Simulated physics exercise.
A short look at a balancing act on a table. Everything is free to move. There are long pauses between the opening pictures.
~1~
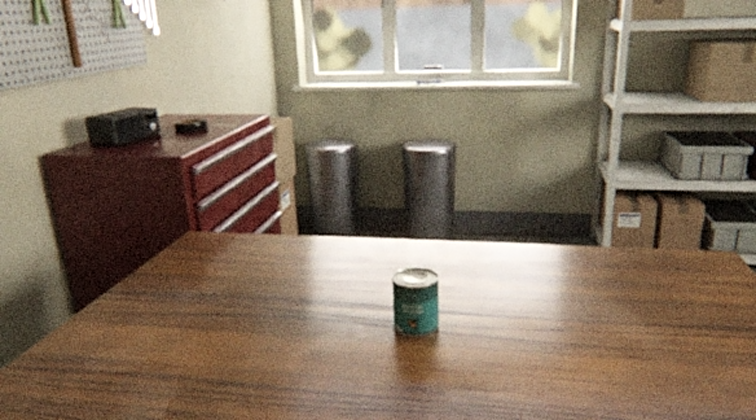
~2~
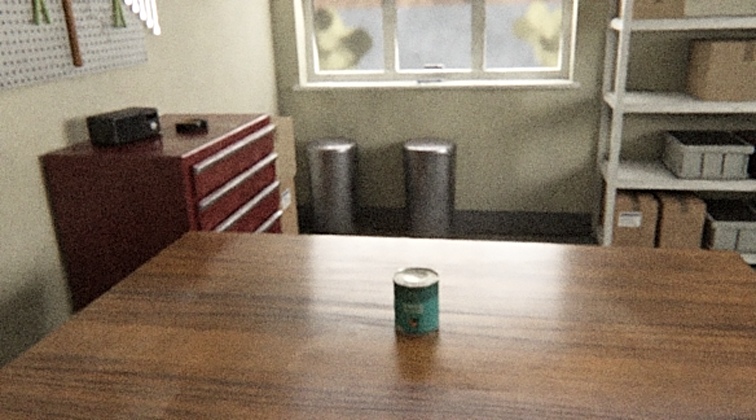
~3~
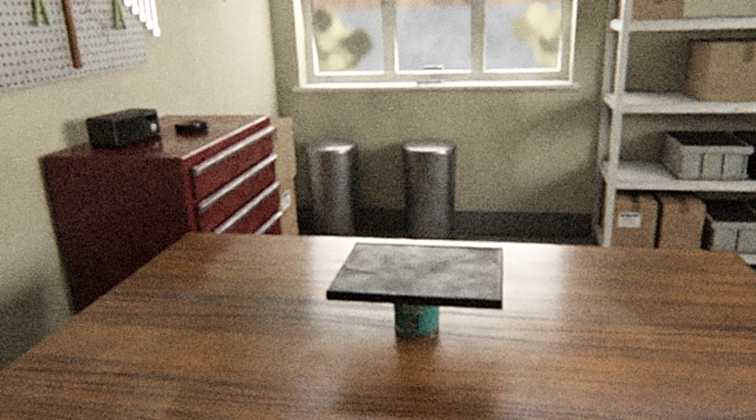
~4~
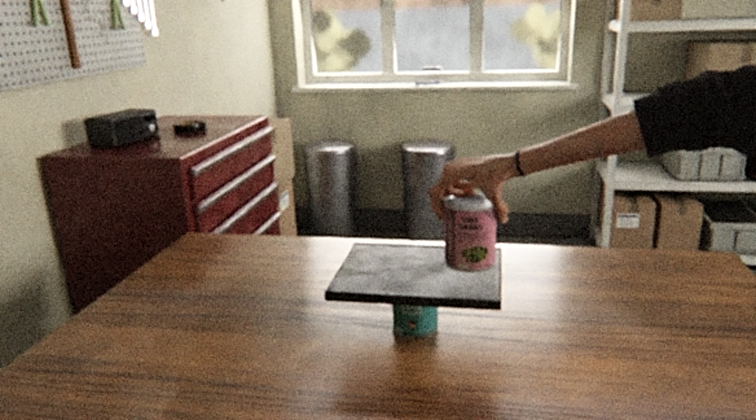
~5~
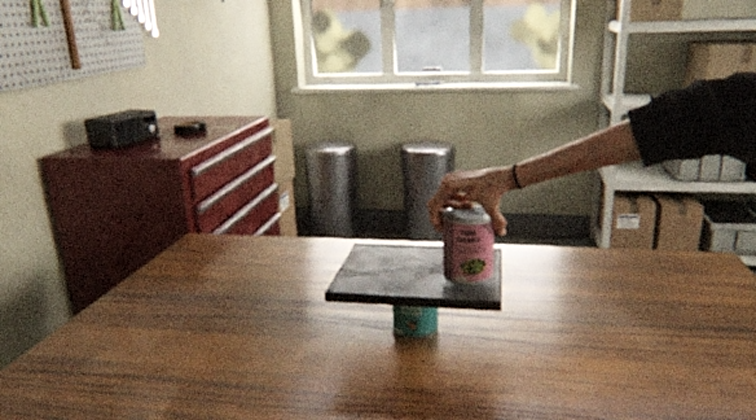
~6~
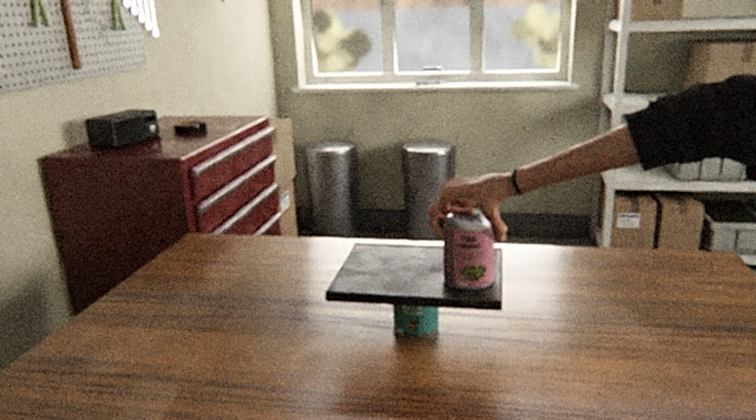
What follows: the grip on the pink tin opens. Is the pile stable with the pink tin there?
Outcome: The stack comes apart.
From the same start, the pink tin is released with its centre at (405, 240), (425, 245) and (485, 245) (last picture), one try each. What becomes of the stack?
In the first case it holds; in the second case it stays up; in the third case it loses its balance.
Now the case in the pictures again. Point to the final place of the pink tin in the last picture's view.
Near (601, 361).
Then, 0.40 s on from there, pink tin now fallen; black lid turned 44° from how it was put.
Then, 0.60 s on from there, black lid turned 37° from how it was put.
Then, 0.90 s on from there, black lid now fallen; turquoise tin shifted a little.
In the end, fallen, black lid and pink tin; turquoise tin unmoved. At the end, from the last picture's camera, pink tin near (601, 361). The stack gives way.
